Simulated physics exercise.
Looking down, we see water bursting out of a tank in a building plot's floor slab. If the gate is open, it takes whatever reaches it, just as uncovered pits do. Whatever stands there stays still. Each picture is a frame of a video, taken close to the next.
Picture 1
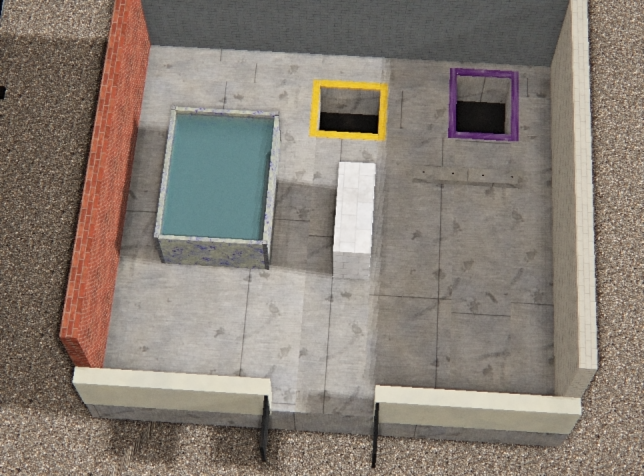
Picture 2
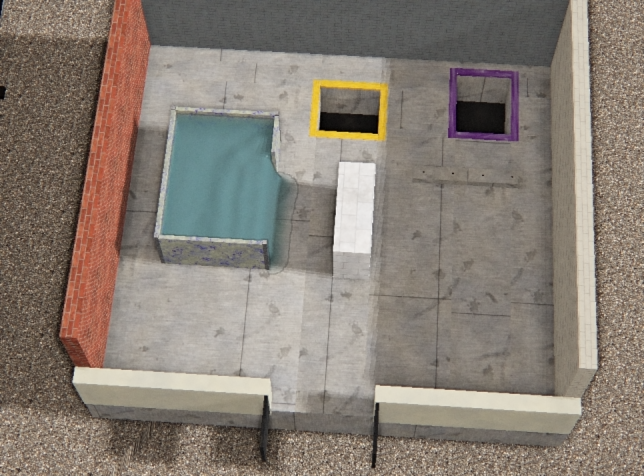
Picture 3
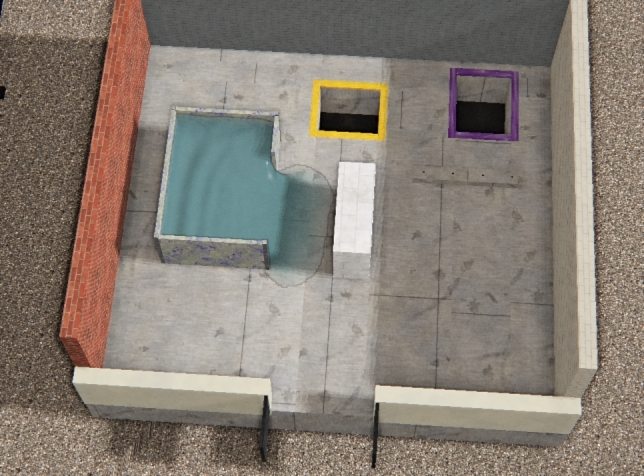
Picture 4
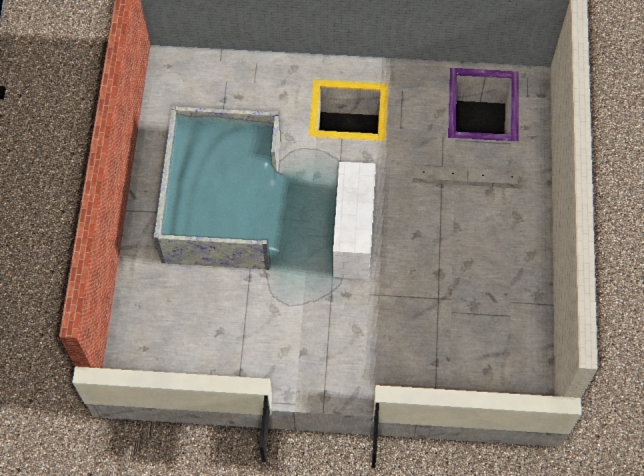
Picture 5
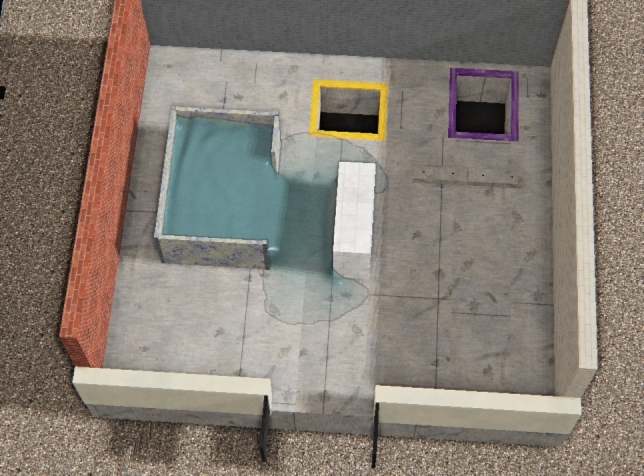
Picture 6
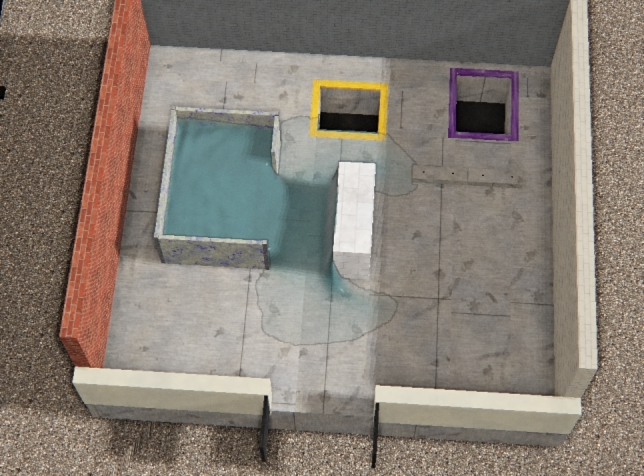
Water sits still in an open tank beside a brick wall, then bursts through a gap in the tank's right side. It spreads across the grey slab to a white block, then flows around both ends of it, reaching the yellow-framed pit's edge and thinning out toward the lower right.
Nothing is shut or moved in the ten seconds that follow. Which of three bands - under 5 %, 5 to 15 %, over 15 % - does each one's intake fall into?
Outcome: Gate: Upwards of fifteen per cent; purple pit: A twentieth to fifteen per cent; yellow pit: Upwards of fifteen per cent.
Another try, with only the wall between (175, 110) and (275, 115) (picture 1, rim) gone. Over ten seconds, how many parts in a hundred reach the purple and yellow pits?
Lab note - share by pit: Purple 15 %, yellow 35 %.
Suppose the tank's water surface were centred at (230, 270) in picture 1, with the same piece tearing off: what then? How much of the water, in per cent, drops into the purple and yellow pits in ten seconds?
Purple 20 %, yellow 6 %.
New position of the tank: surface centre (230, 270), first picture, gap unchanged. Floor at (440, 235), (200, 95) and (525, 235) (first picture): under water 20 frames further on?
Spot 1 wetted, spot 2 unwetted, and spot 3 wetted.
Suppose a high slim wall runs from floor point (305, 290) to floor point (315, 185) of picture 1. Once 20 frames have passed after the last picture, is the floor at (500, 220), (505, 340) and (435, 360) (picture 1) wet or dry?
Spared; spared; spared.
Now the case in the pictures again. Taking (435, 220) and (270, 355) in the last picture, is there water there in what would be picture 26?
Readings, in sequence: Unreached then waterlogged.
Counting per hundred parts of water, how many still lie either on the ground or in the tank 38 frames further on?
The share not yet gone is roughly 54 percent.
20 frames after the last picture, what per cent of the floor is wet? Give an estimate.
That works out to some 60 in a hundred.
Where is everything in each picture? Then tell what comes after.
Still water in the open tank at (218, 176), in the first frame.
The front is at (270, 271), out from the gap at (269, 215), in the second frame.
Water pours out at (269, 215) and has run to (317, 177), in the third frame.
The front is at a hidden place, out from the gap at (269, 216), in the fourth frame.
Water pours out at (269, 216) and has run to (381, 177), in the fifth frame.
Water pours out at (269, 216) and has run to (411, 166), in the sixth frame.
A moment on, water covers 30 % of the floor; the gate 0 %, the purple pit 1 %, the yellow pit 3 %.
Next, water covers 45 % of the floor; the gate 7 %, the purple pit 2 %, the yellow pit 8 %.
Then, water covers 60 % of the floor; the gate 15 %, the purple pit 4 %, the yellow pit 14 %.
Later, water covers 80 % of the floor; the gate 21 %, the purple pit 6 %, the yellow pit 19 %.
In the end, water covers 90 % of the floor; the gate 25 %, the purple pit 10 %, the yellow pit 24 %.
